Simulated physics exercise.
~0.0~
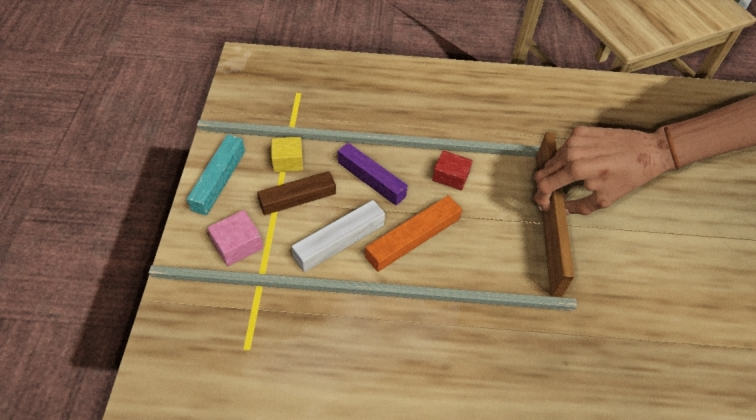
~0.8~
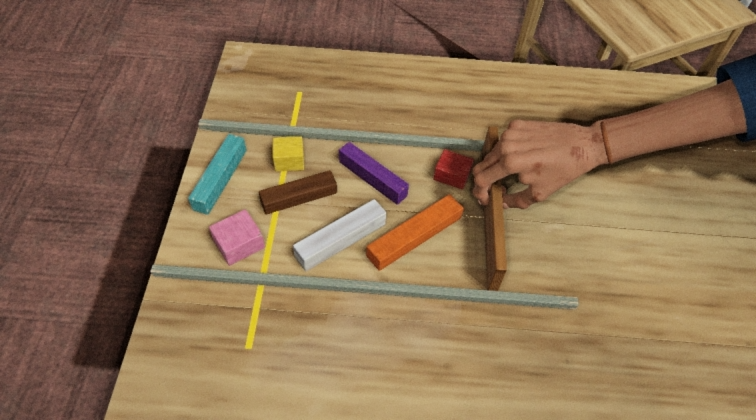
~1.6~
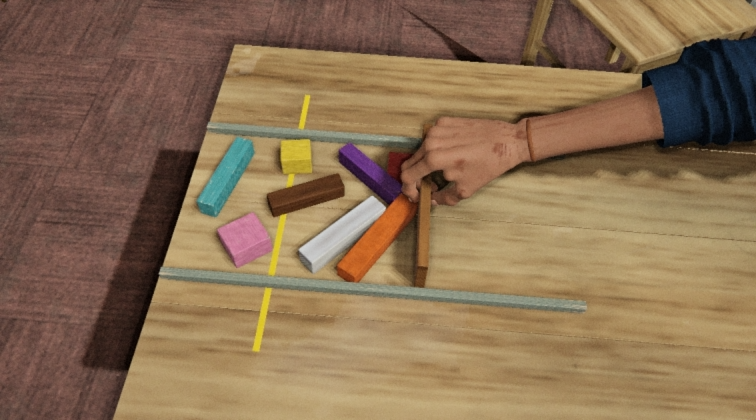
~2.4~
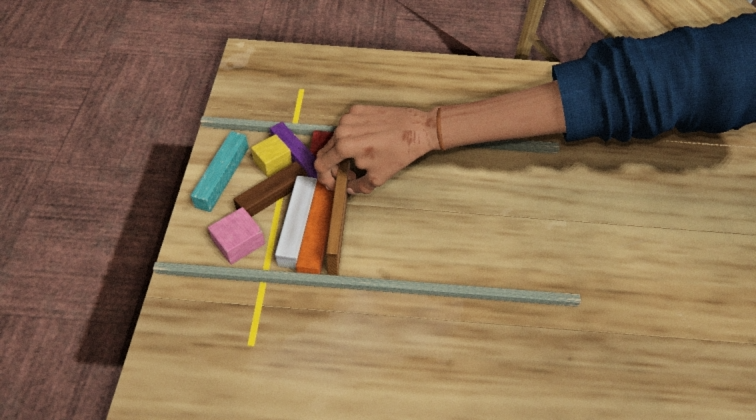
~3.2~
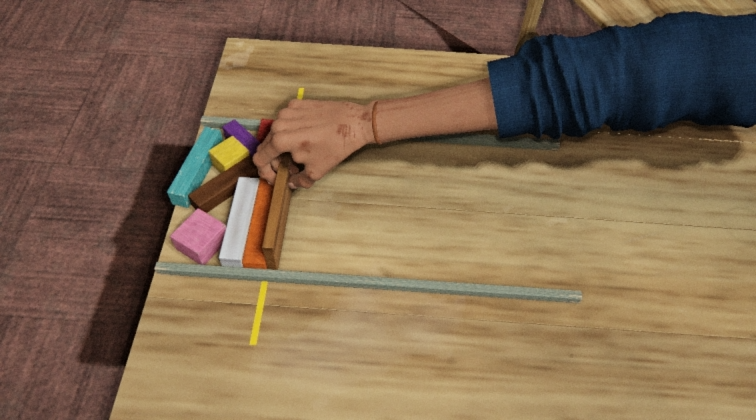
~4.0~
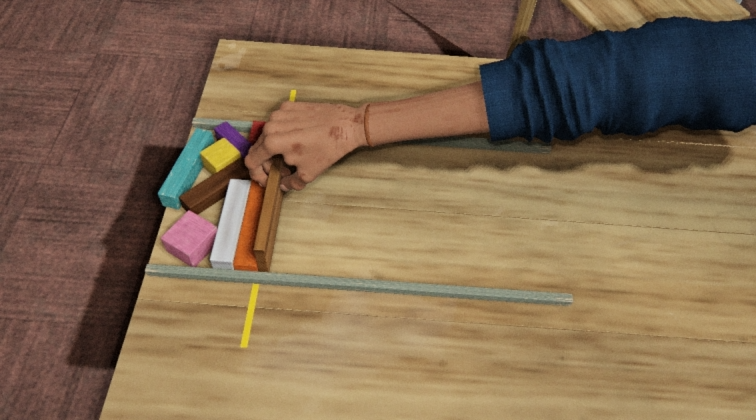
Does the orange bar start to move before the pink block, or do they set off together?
The orange bar moves first, pushed left along with the board while the pink block is still in its place. The pink block only shifts later, as the bunched pieces are pushed close to the table's left edge.
